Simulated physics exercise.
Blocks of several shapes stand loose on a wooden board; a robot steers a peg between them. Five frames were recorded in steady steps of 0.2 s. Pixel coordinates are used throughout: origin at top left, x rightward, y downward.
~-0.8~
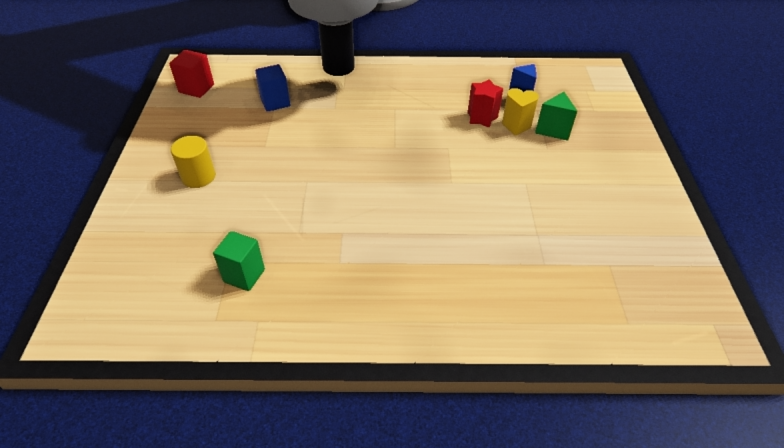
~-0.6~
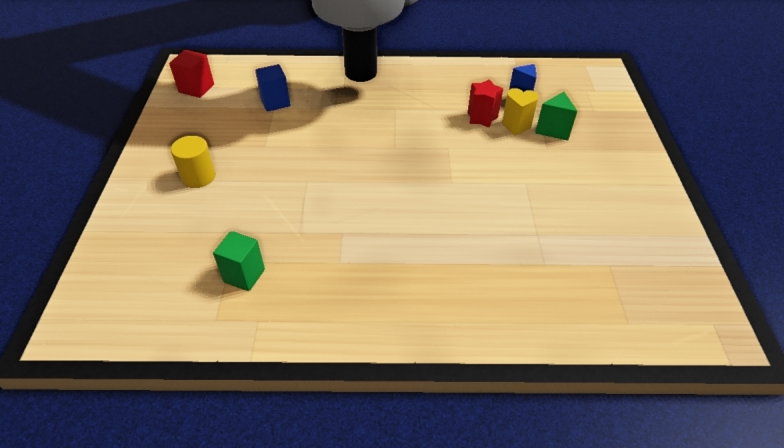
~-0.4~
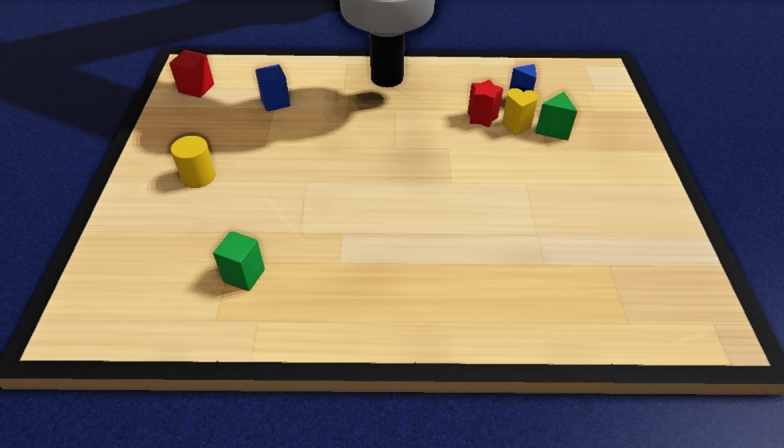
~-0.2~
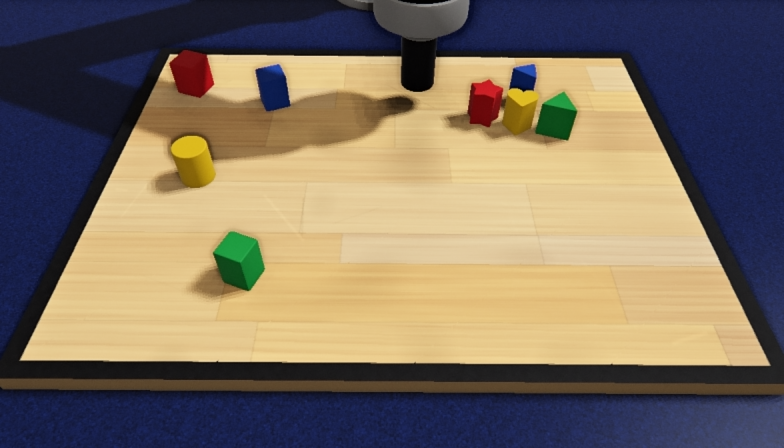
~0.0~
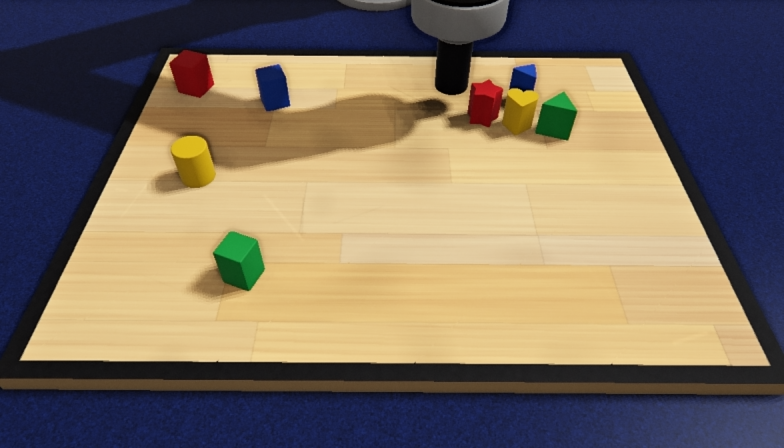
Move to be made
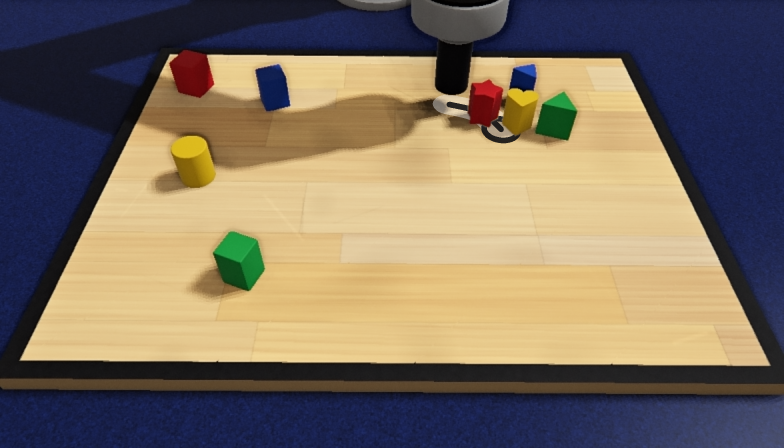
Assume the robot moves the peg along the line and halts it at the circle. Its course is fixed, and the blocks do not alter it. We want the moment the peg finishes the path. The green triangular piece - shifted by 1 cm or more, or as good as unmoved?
It will end up elsewhere.
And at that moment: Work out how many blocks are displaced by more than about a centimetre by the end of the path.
The push moves three or more blocks more than 1 cm.
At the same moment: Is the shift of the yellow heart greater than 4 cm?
Yes - that is the case.
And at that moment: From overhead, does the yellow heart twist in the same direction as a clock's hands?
Yes.
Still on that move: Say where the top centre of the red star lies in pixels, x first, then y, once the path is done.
I predict (538, 104).
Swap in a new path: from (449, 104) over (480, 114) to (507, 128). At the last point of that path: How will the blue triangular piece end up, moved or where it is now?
By the time the path is finished, it has hardly shifted at all.
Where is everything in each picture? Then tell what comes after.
The first picture shows peg's lower end (339, 68); red star (487, 88); yellow heart (523, 96); blue triangular piece (528, 69); green triangular piece (562, 101).
The second picture shows peg (361, 73); blocks still.
The third picture shows peg (387, 79); blocks still.
The fourth picture shows peg (417, 83); blocks still.
The fifth picture shows peg (451, 86); red star (487, 88); yellow heart (523, 96); blue triangular piece (528, 69); green triangular piece (562, 101).
Drawn move, from (449, 104) via (470, 109) and (488, 117), ending at (501, 129).
What follows on the original path. Halfway along, peg (483, 94); red star (516, 93), turned 15° anticlockwise; yellow heart (541, 101), turned 40° clockwise; green triangular piece (568, 105), turned 30° anticlockwise.
At the end, peg (505, 111); red star (538, 104), turned 55° anticlockwise; yellow heart (569, 109), turned 50° clockwise; blue triangular piece still; green triangular piece (595, 112), turned 70° anticlockwise.
